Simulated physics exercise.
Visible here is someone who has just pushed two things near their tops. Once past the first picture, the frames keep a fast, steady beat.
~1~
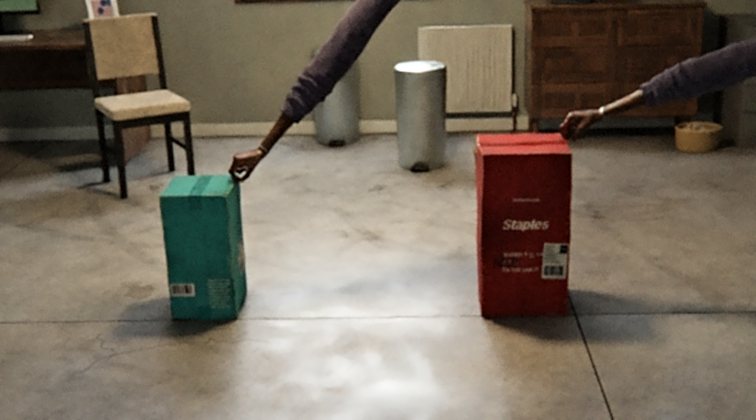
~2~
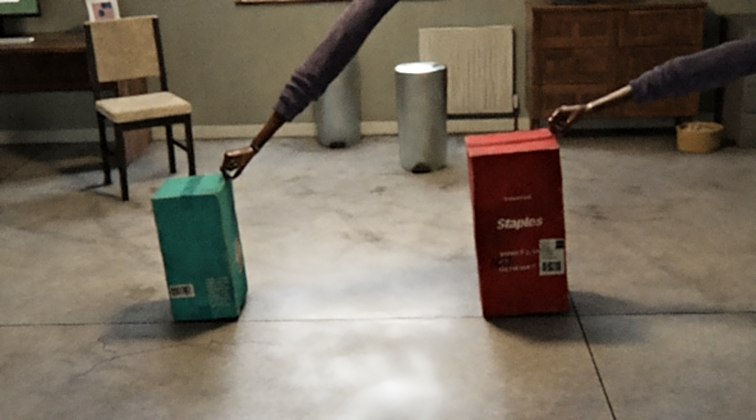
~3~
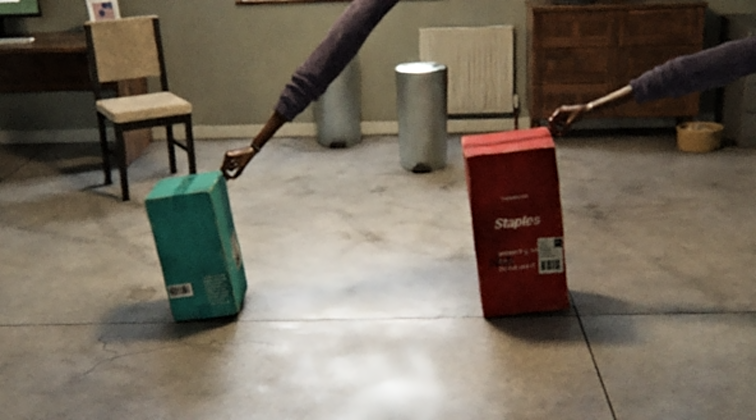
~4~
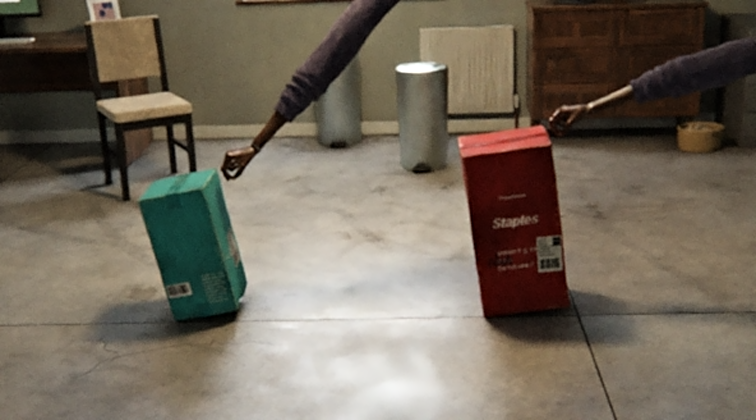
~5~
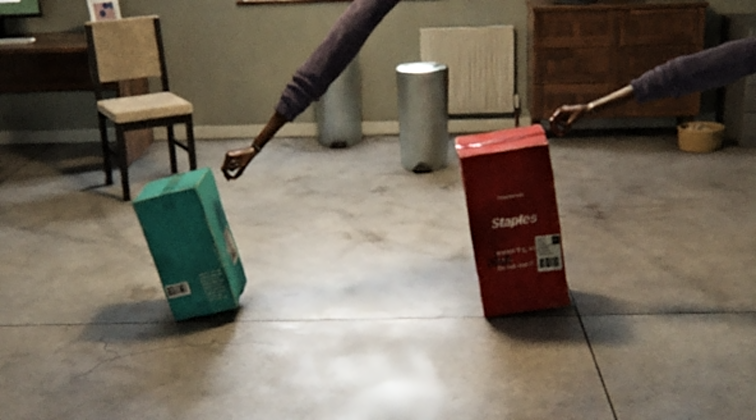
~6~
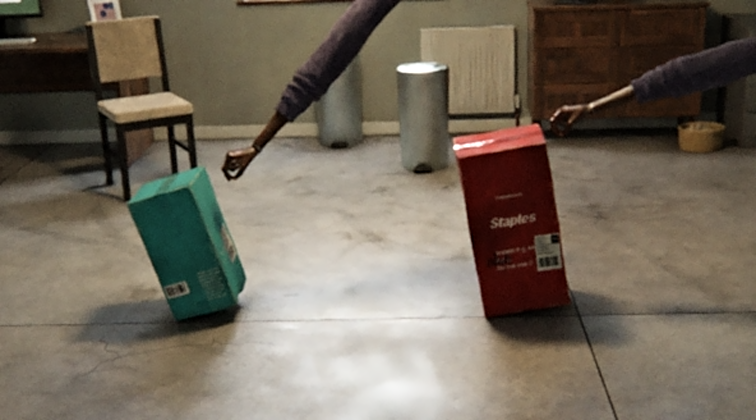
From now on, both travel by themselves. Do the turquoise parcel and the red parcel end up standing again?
Result: Turquoise parcel: Fallen; red parcel: Standing.
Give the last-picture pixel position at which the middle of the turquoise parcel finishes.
It comes to rest at about (116, 280) in the last picture.
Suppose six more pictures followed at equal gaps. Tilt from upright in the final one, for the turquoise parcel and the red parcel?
At that point the first is 30° off upright and the second 12°.
Then, 0.20 s past the last view, turquoise parcel 38° off upright near (162, 244); red parcel 10° off upright near (510, 220).
Then, 0.36 s past the last view, turquoise parcel 63° off upright near (135, 255); red parcel upright near (526, 225).
Then, 0.52 s past the last view, turquoise parcel on its side near (115, 278); red parcel 4° off upright near (531, 222).
Finally, the turquoise parcel goes down on its side, near (115, 280); the red parcel returns to its base, near (525, 225).
